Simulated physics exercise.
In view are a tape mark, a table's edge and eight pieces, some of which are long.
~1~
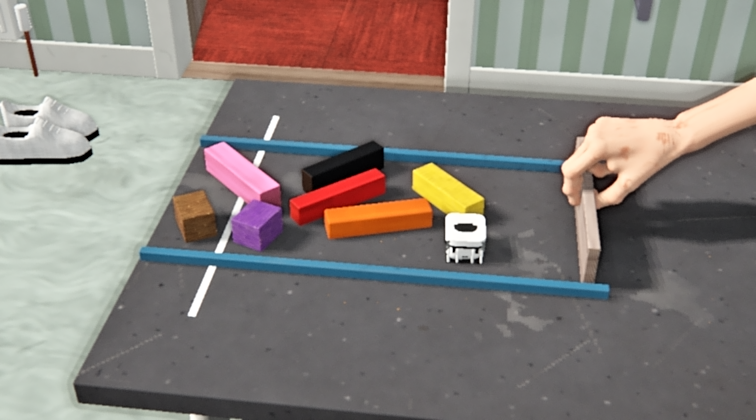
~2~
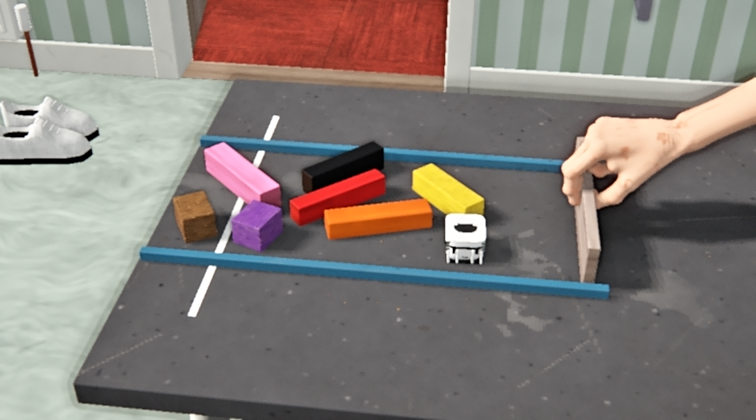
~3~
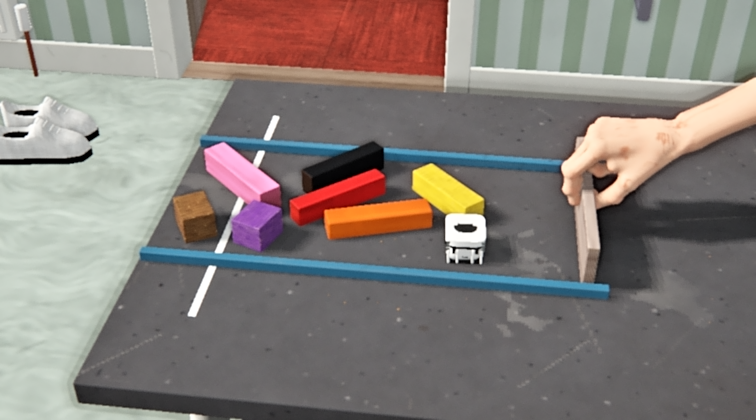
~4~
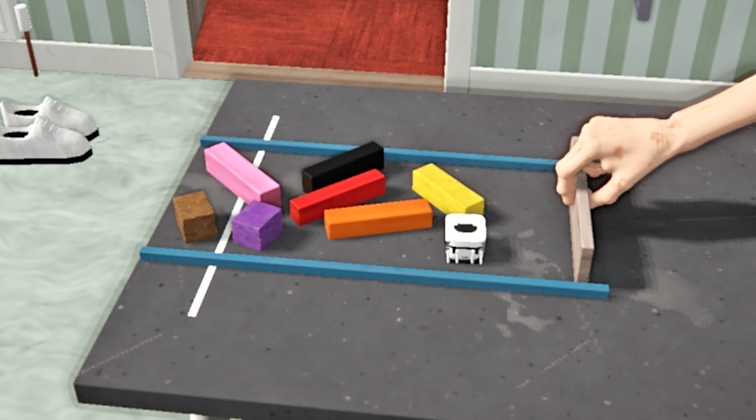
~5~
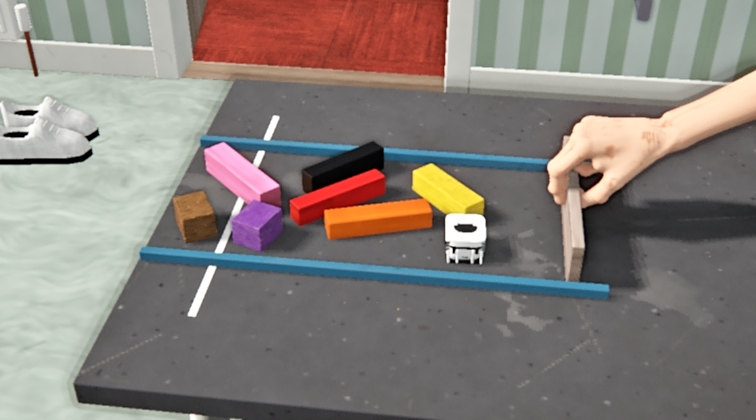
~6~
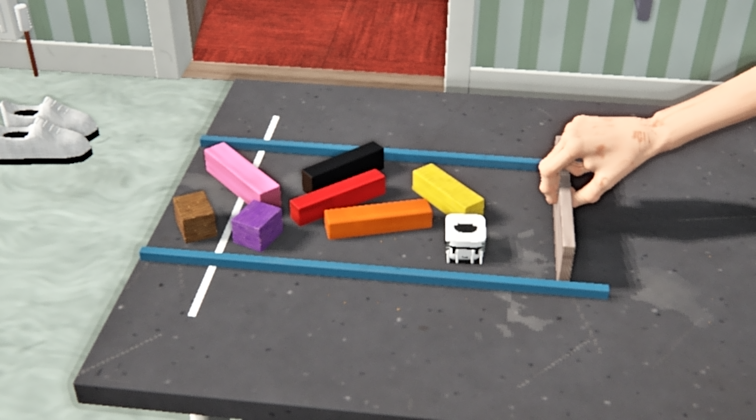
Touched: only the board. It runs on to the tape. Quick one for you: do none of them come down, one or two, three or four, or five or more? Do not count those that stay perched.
Three or four of them come down.
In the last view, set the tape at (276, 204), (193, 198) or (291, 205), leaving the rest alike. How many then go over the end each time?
Try by try, 1, 6 and 0.
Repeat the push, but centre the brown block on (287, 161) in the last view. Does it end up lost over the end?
Placed there, it goes off the edge.
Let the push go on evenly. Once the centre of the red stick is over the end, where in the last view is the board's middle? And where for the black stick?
Middle approx. at (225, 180), then approx. at (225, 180).
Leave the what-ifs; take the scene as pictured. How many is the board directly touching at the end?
The count in contact is 2.
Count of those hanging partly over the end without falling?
The tally is 3.
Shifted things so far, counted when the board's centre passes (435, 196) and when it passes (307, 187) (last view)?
First 3, after that 8.
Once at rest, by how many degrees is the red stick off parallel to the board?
Somewhere near 25 degrees, I'd say.
Soon after, none off yet; brown block at rest near (195, 217); pink stick at rest near (242, 178); purple block at rest near (258, 226).
In the end, the number that fall off is three or four; gone, purple block, pink stick and brown block.
